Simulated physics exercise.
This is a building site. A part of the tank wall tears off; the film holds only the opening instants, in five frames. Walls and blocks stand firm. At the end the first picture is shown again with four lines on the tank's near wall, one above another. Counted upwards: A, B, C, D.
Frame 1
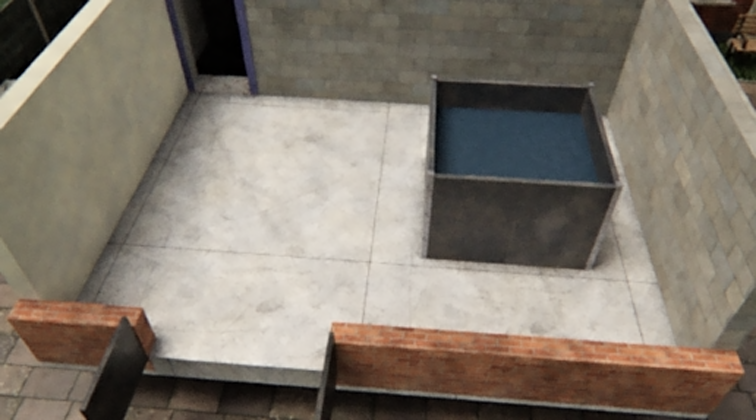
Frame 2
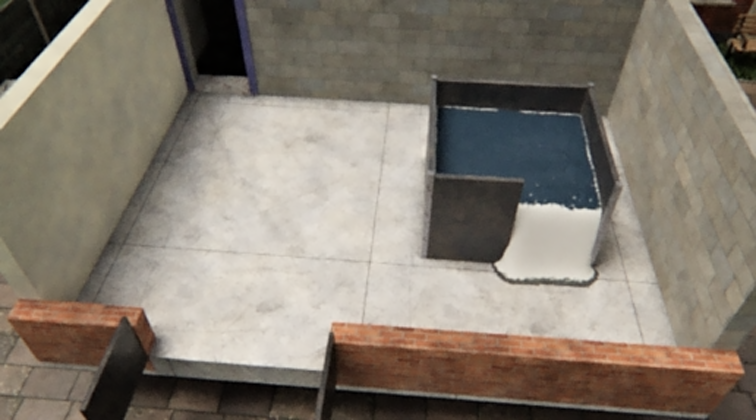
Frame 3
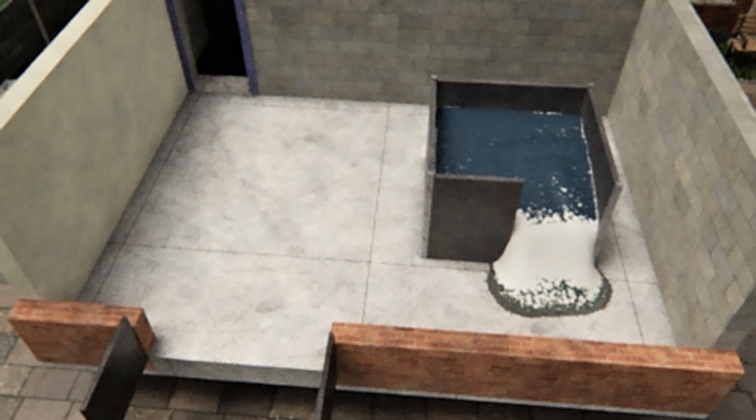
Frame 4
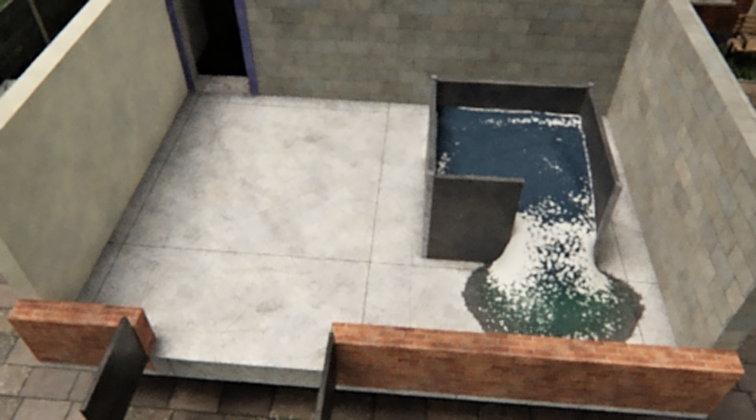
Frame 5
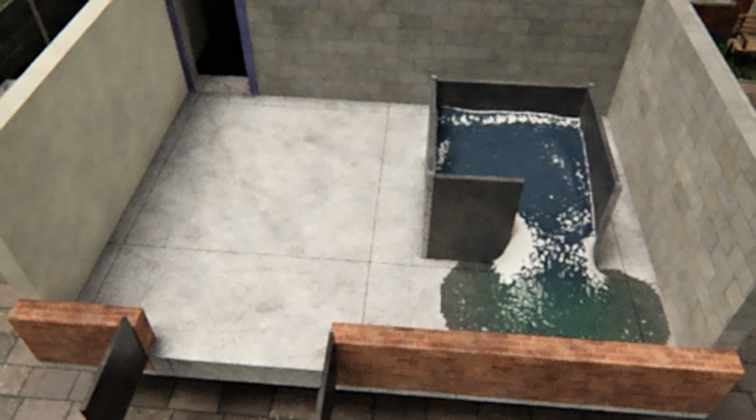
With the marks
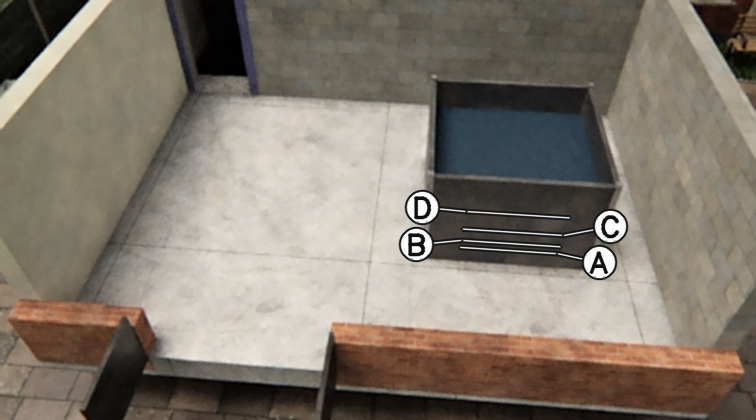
A building site is seen from above, with a pale concrete floor enclosed by block walls and a low orange brick wall with a gap along the front. A dark-sided tank of blue water stands at the right, and a blue-edged doorway is at the back left. Part of the tank's front opens and water pours out, white then greenish, spreading across the floor towards the brick wall while the camera stays still.
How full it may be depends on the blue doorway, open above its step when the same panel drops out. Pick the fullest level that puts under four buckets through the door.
I would pick line D.
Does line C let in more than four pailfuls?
No, not at all.
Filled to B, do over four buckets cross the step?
No, not at all.
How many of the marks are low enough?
All four.
In white, A at (508, 250); B at (510, 243); C at (513, 232); D at (517, 214); from the bottom up A, B, C, D.
If A is chosen, nothing gets over.
If B is chosen, nothing gets over.
If C is chosen, nothing gets over.
If D is chosen, a splash gets over, under a bucket.
